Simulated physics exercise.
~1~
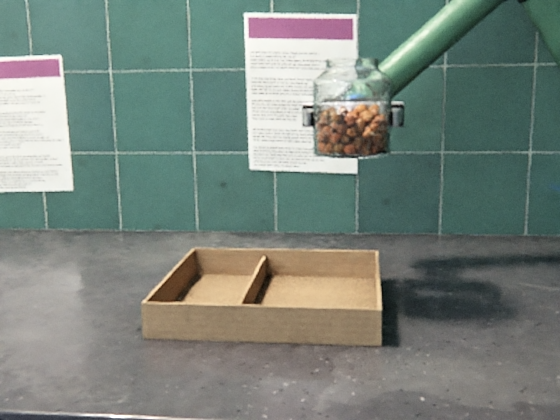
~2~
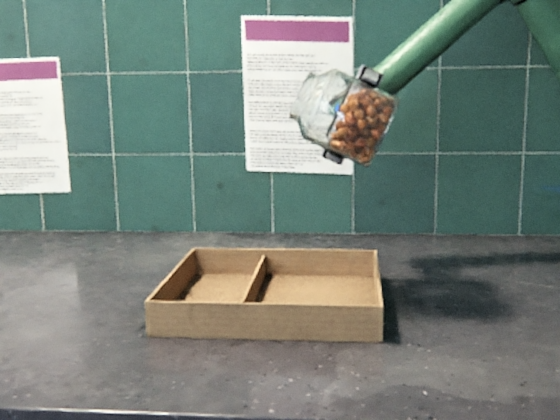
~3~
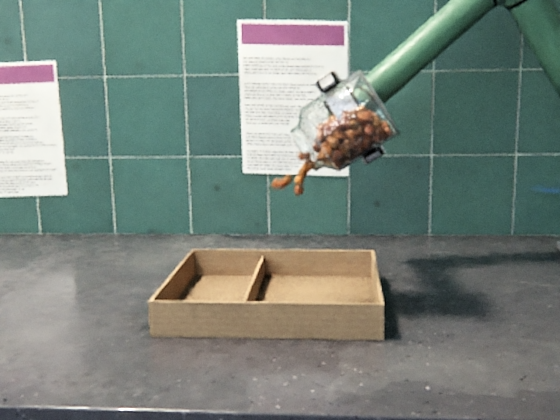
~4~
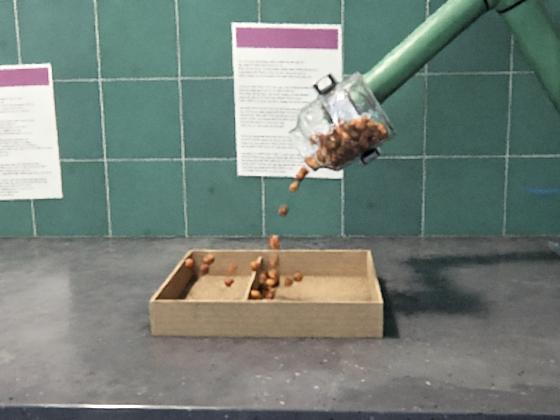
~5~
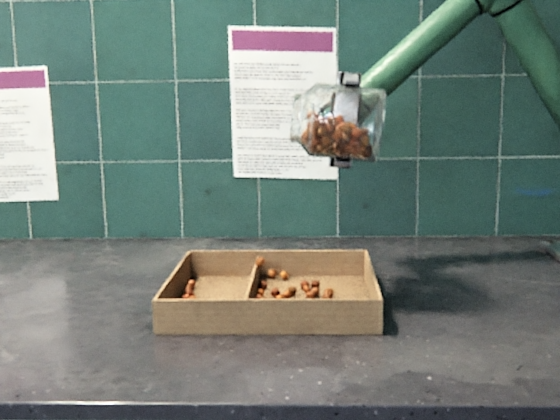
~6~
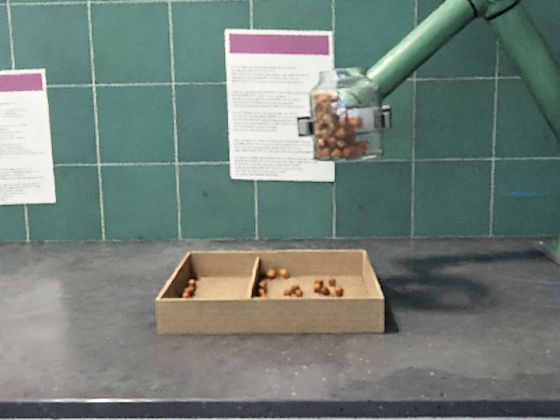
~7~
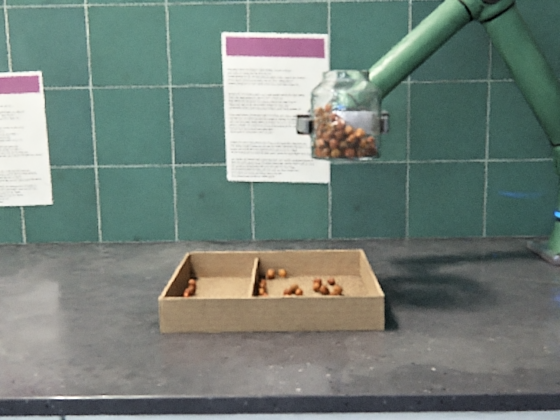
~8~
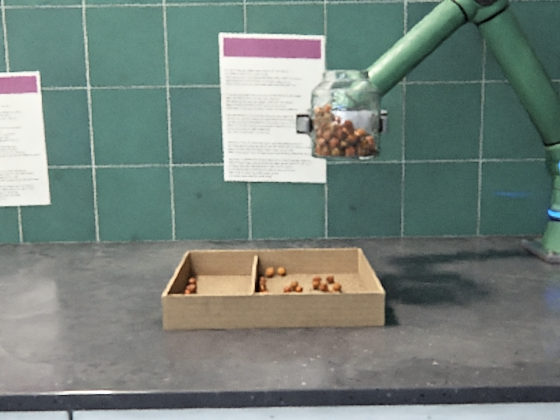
At first, a green robot arm holds a clear jar partly filled with brown hazelnuts above a shallow, divided tray on a dark grey table, with green tiles and printed sheets behind. The arm tips the jar to the left until its mouth points downward, and nuts begin spilling out. They drop into the tray, scattering on both sides of the cross wall. The arm then turns the jar back upright, stopping the pour. Finally, the jar hangs still with most of its nuts inside, while the tray holds a small scattering, more in the right part than the left.
